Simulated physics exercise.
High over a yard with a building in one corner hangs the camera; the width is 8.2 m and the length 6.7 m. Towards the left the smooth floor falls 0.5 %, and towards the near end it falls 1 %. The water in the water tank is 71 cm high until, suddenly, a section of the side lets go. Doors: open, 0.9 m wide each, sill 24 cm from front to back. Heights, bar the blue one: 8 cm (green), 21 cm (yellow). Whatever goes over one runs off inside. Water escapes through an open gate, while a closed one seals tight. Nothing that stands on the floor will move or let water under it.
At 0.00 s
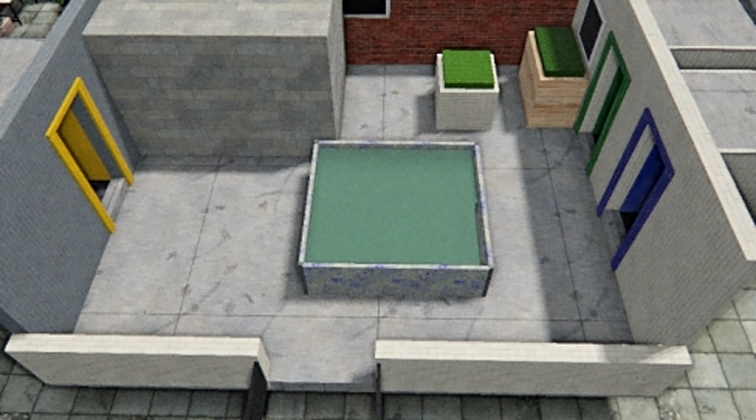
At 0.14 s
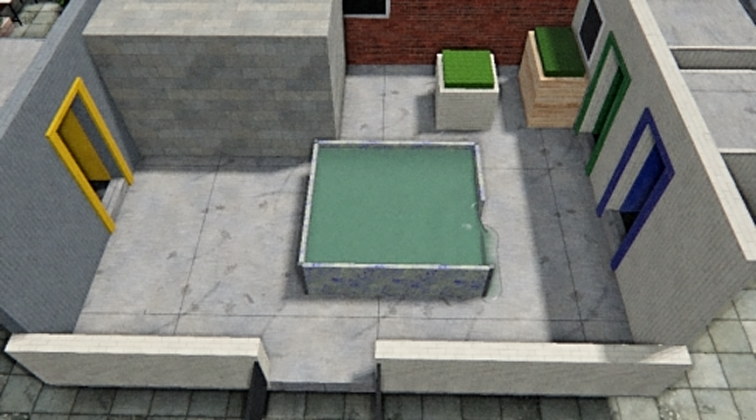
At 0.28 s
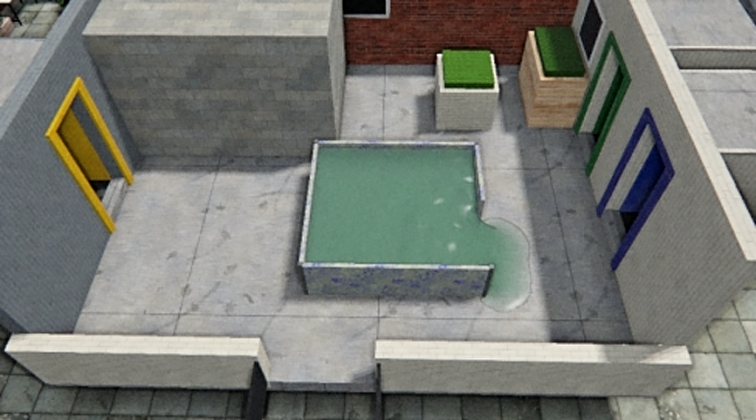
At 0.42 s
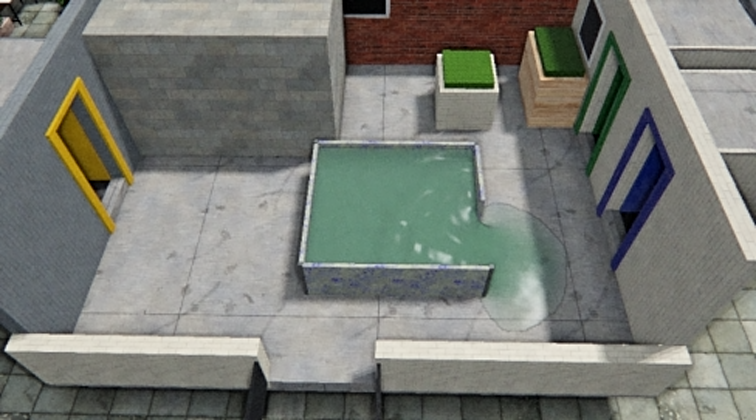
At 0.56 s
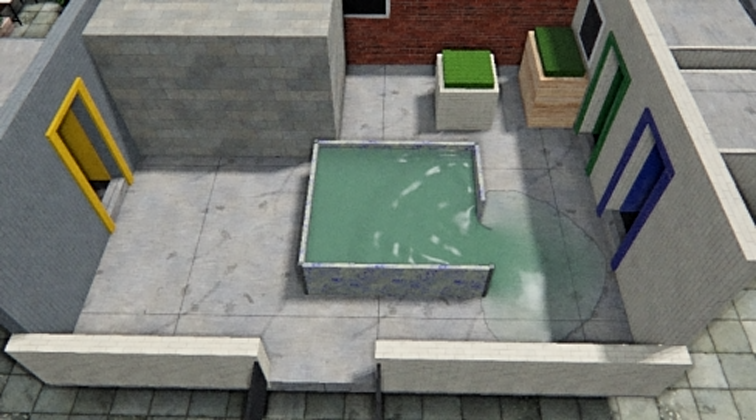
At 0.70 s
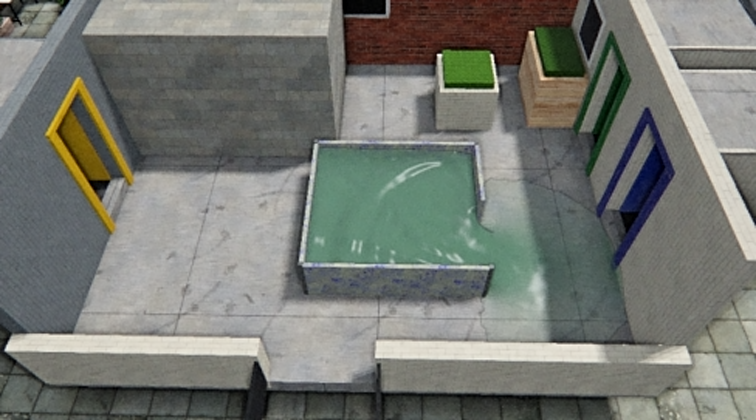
Green water pours from a gap in the tank's right side and spreads to the blue door.
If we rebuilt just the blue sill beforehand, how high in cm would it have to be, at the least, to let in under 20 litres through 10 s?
I would say 35 cm at minimum.
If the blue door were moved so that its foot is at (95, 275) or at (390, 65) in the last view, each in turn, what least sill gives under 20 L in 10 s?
Minimums: About 10.0 cm and 8.5 cm.
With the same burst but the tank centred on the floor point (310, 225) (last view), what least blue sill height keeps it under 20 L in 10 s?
Some 26 cm.
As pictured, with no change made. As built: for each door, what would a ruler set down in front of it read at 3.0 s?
The blue door has 34 cm, the green door 9 cm and the yellow door 0 cm.
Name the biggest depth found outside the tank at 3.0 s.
Around 41 centimetres.
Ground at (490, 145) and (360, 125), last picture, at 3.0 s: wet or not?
In order, the two points are soaked and bone dry.
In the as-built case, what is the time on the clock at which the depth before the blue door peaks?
I'd say near 2.4 seconds.
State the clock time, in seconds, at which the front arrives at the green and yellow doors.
I'd say green at 1.4 s and yellow at 6.0 s.
After 1.4 s water covers 20 % of the floor, deepest (57 cm) near (636, 371); 37 cm at the blue door, 22 litres in over its 23 cm sill.
After 3.0 s water covers 35 % of the floor, deepest (41 cm) near (633, 358); 34 cm at the blue door, 131 litres in over its 23 cm sill.
After 10.0 s water covers 95 % of the floor, deepest (18 cm) near (345, 151); 12 cm at the blue door, 168 litres in over its 23 cm sill.
At the blue door as built, the water arrived by 0.7 s and peaked near 39 cm at 2.4 s.
Run again over the same 10 s with other heights there, 36 litres in over 32.5 cm, 7 litres over 38 cm. The limit of 20 litres is kept from about 35 cm up.
